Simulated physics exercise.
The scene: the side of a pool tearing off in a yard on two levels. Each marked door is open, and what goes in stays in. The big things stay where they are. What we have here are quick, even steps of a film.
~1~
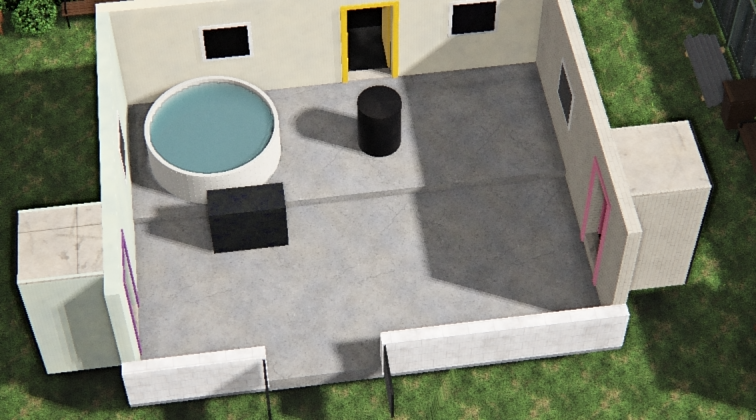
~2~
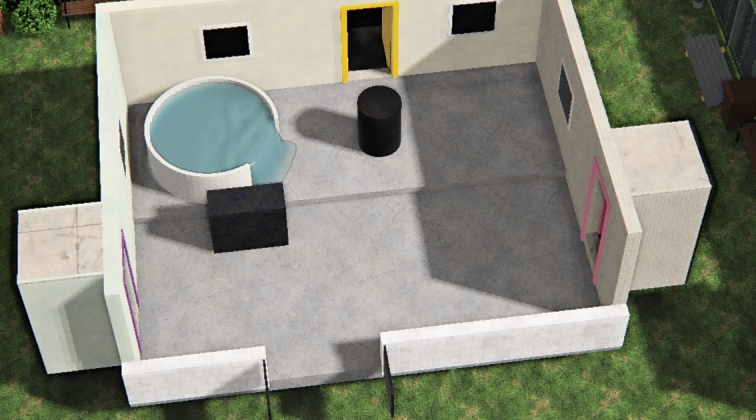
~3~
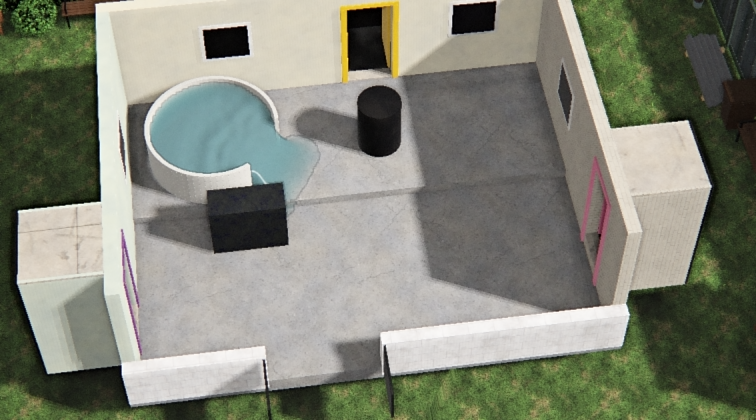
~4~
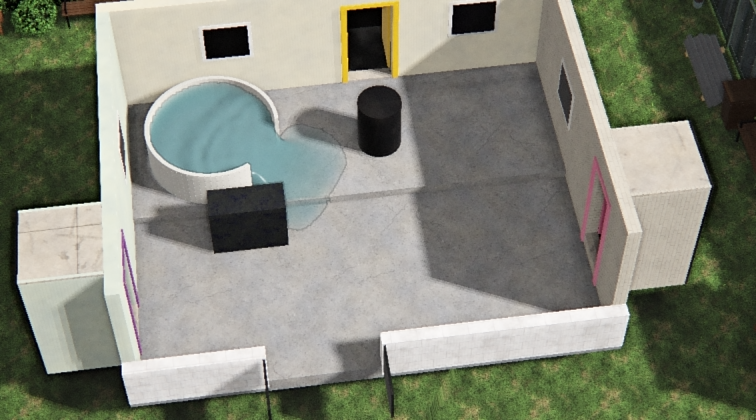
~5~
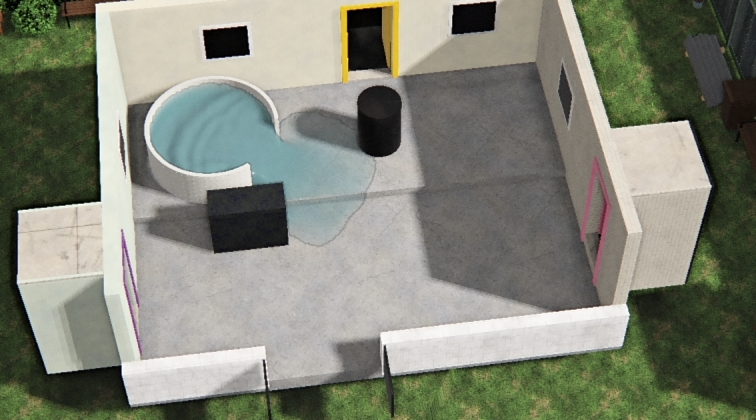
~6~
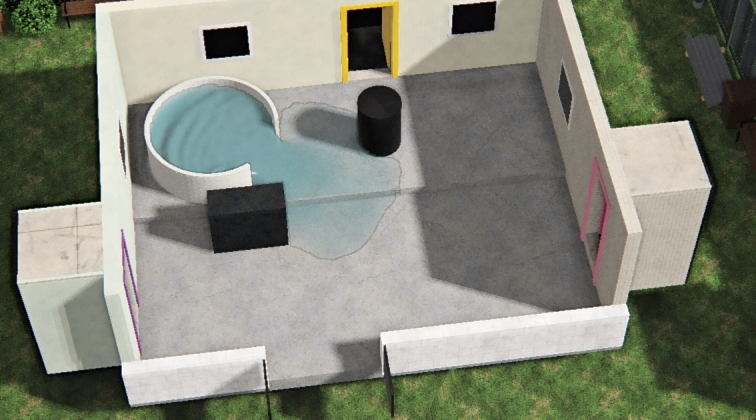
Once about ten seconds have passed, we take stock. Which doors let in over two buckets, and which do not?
My prediction: Purple door: Two buckets at most; pink door: Two buckets at most; yellow door: Over two buckets.
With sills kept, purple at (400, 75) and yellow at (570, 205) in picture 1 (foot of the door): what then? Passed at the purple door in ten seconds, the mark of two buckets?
In that case the purple door remains below the limit.
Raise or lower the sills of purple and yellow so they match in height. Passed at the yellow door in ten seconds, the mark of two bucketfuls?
Yellow door: Remains below the threshold.
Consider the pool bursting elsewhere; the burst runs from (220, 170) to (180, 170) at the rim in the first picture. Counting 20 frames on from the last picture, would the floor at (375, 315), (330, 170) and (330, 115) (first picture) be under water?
Going through them one by one, I'd say waterlogged, then high and dry, then high and dry.
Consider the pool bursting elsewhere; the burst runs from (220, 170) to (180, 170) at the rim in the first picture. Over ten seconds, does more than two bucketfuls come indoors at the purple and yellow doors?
In order, the purple one overshoots, the yellow one remains short.
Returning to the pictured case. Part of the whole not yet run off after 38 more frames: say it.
About 96 per cent.
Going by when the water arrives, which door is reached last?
I'd say the purple door.
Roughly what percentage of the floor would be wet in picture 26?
Around 65 percent.
A moment on, water covers 30 % of the floor; the purple door not reached, the pink door not reached, the yellow door not reached.
Next, water covers 55 % of the floor; the purple door not reached, the pink door wet at the sill, nothing in, the yellow door under two buckets in.
Then, water covers 65 % of the floor; the purple door not reached, the pink door wet at the sill, nothing in, the yellow door over two buckets in.
Later, water covers 75 % of the floor; the purple door wet at the sill, nothing in, the pink door under two buckets in, the yellow door over two buckets in.
In the end, water covers 95 % of the floor; the purple door wet at the sill, nothing in, the pink door under two buckets in, the yellow door over two buckets in.
